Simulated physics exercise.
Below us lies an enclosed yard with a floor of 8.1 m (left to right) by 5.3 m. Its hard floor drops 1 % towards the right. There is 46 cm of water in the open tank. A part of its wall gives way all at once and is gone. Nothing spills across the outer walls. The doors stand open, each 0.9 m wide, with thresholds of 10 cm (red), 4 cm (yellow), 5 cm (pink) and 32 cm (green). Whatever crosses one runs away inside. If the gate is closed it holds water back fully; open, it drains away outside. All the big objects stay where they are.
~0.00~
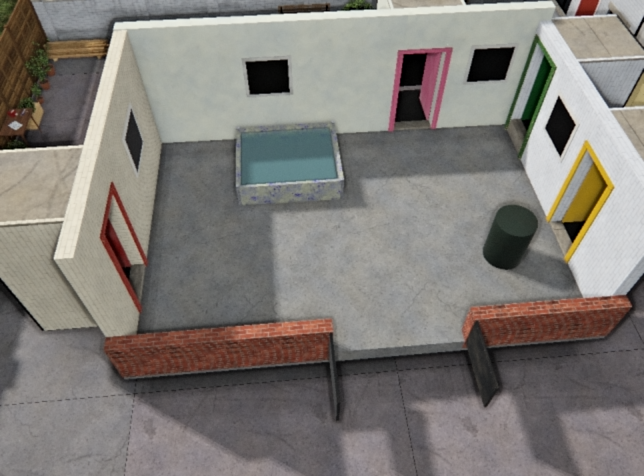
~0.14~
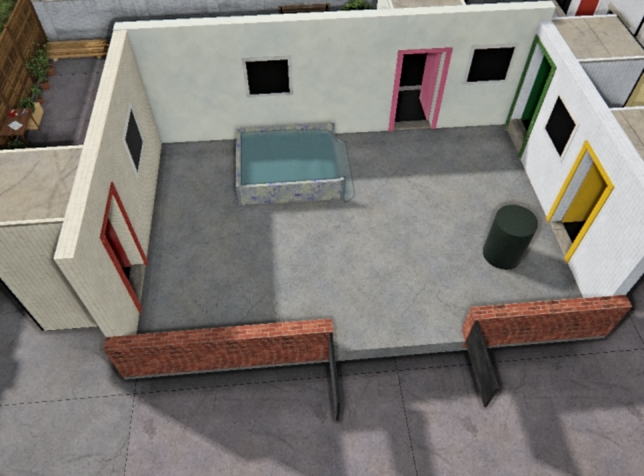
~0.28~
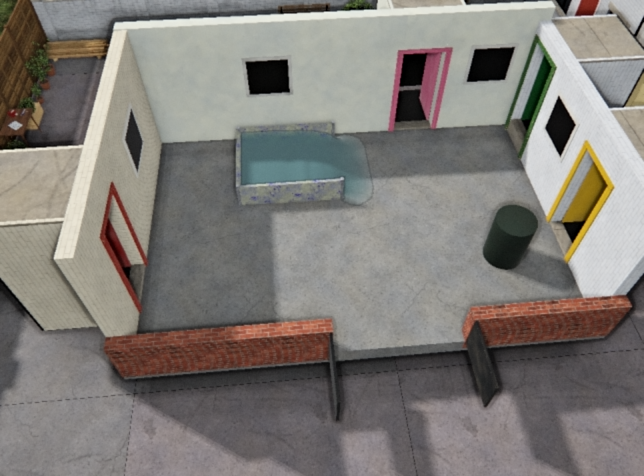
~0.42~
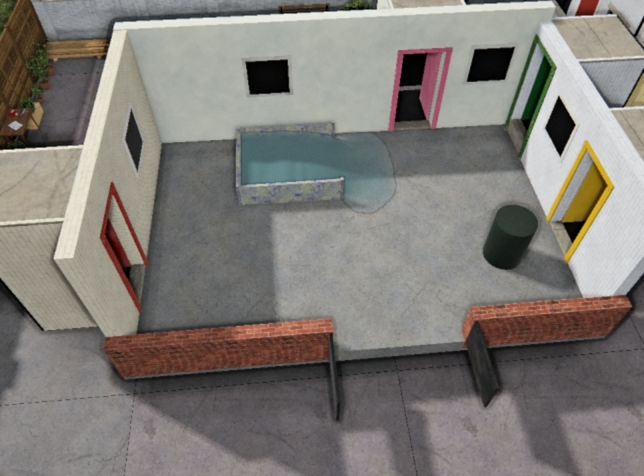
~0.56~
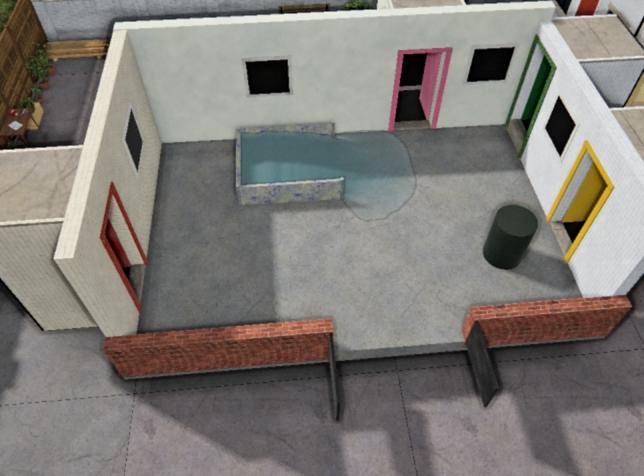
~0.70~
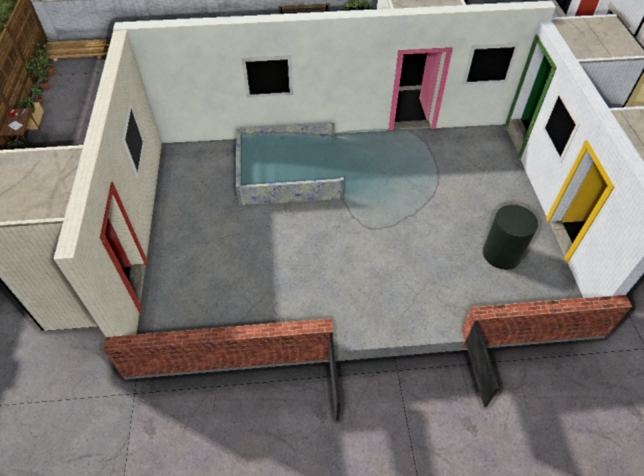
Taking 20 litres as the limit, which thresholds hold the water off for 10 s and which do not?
Door by door: At the red door it stays under the limit; at the yellow door it passes the limit; at the pink door it passes the limit; at the green door it keeps below the limit.
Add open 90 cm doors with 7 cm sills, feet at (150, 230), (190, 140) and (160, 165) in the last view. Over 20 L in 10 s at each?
In turn: Not over, below, under.
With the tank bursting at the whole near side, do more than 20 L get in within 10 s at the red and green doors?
Then: Red below, green below.
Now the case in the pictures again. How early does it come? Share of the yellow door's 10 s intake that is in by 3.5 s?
About 20 per cent.
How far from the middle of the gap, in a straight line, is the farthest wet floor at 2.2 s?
Roughly 4.6 m.
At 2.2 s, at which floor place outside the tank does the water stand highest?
Near (503, 131).
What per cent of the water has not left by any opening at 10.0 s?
Roughly 84 in a hundred.
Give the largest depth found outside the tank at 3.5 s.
About 26 cm.
After 1.4 s water covers 25 % of the floor and is deepest (20 cm) near (342, 180); red door not reached, yellow door not reached, pink door 9 cm at the sill, 0 L in, green door not reached.
After 2.2 s water covers 35 % of the floor and is deepest (32 cm) near (503, 131); red door not reached, yellow door not reached, pink door 10 cm at the sill, 7 L in, green door 27 cm at the sill, 0 L in.
After 3.5 s water covers 40 % of the floor and is deepest (26 cm) near (503, 131); red door not reached, yellow door 13 cm at the sill, 28 L in, pink door 8 cm at the sill, 23 L in, green door 24 cm at the sill, 0 L in.
After 6.0 s water covers 50 % of the floor and is deepest (16 cm) near (587, 319); red door not reached, yellow door 11 cm at the sill, 95 L in, pink door 7 cm at the sill, 30 L in, green door 11 cm at the sill, 0 L in.
After 10.0 s water covers 75 % of the floor and is deepest (9 cm) near (577, 319); red door not reached, yellow door 7 cm at the sill, 145 L in, pink door 5 cm at the sill, 38 L in, green door 7 cm at the sill, 0 L in.
